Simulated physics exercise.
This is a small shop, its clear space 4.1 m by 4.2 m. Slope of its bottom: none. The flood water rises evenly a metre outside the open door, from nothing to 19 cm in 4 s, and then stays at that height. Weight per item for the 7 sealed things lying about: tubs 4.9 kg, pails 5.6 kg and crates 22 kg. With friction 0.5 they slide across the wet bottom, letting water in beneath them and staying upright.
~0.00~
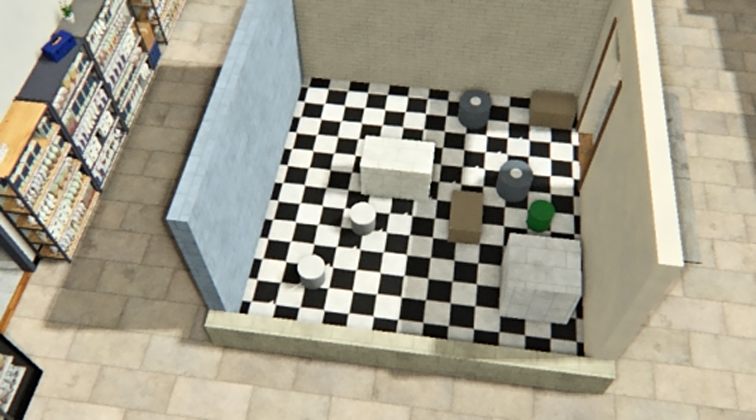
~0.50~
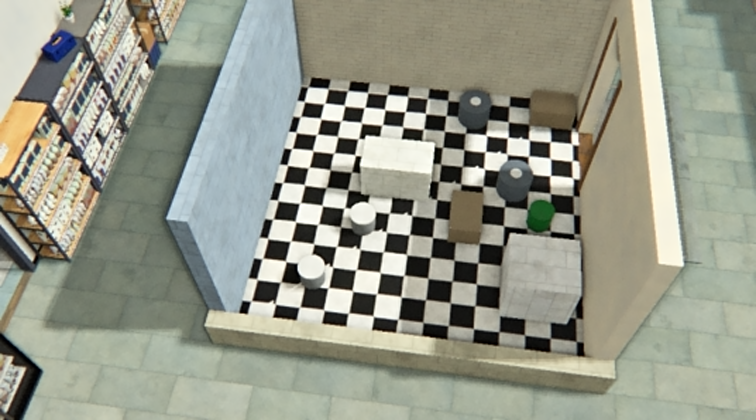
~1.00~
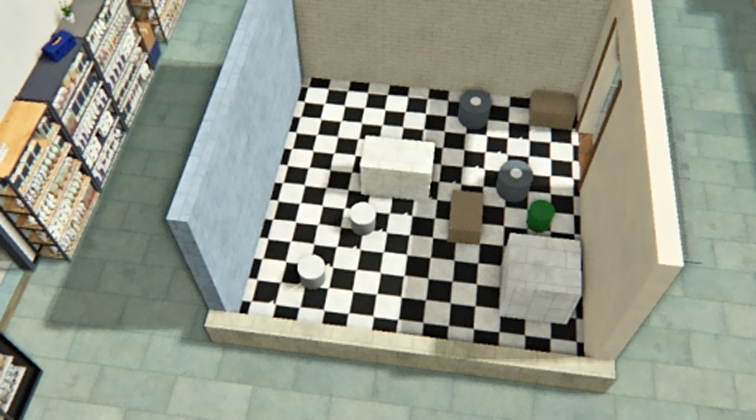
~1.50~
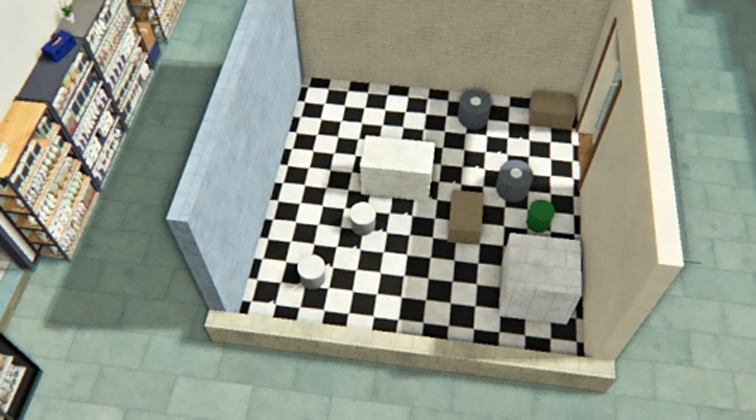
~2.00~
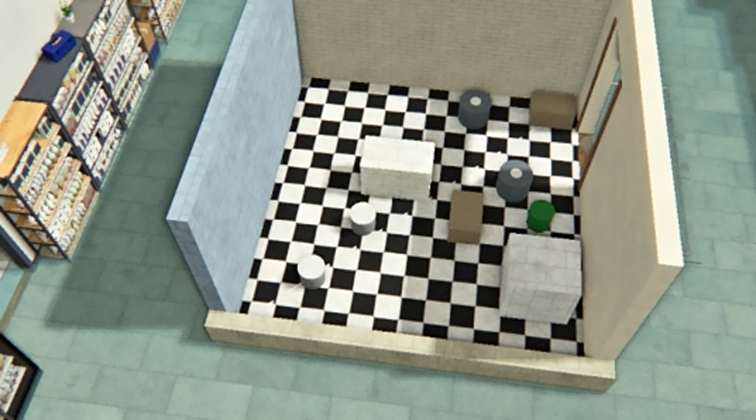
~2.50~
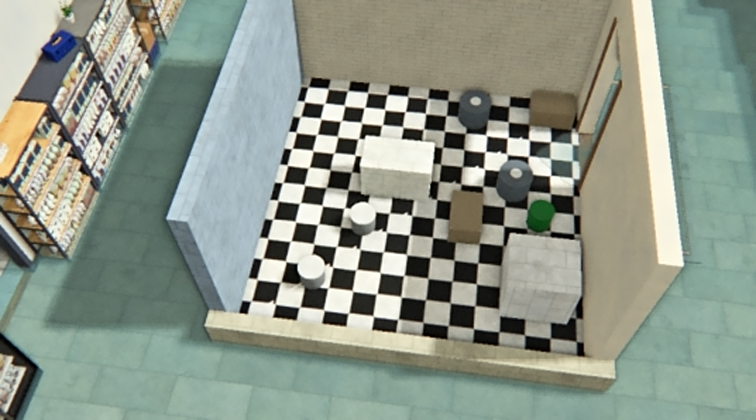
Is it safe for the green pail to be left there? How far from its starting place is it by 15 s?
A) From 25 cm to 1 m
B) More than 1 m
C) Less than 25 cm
Answer: C.
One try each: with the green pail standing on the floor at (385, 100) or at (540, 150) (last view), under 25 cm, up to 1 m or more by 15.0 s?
The first start leaves it slightly displaced, the second leaves it well away.
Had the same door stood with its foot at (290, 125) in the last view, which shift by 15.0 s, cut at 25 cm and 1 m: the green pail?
The green pail would go a long distance.
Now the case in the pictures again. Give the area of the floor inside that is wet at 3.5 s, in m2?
Near 2.0 m2 in all.
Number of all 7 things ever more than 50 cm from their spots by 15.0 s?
Count: 3.
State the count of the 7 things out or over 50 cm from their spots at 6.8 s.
I count 1 of them.
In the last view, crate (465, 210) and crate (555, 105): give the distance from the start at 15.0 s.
5 cm, 20 cm.
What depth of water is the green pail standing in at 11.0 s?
Depth approx. 2 cm.
After 3.5 s the green pail is near (542, 210), 0.0 m from its start, aground; 0 afloat.
After 6.8 s the green pail is near (542, 210), 0.0 m from its start, aground; 2 afloat.
After 11.0 s the green pail is near (542, 210), 0.0 m from its start, aground; 2 afloat.
After 15.0 s the green pail is near (542, 210), 0.0 m from its start, aground; 4 afloat.
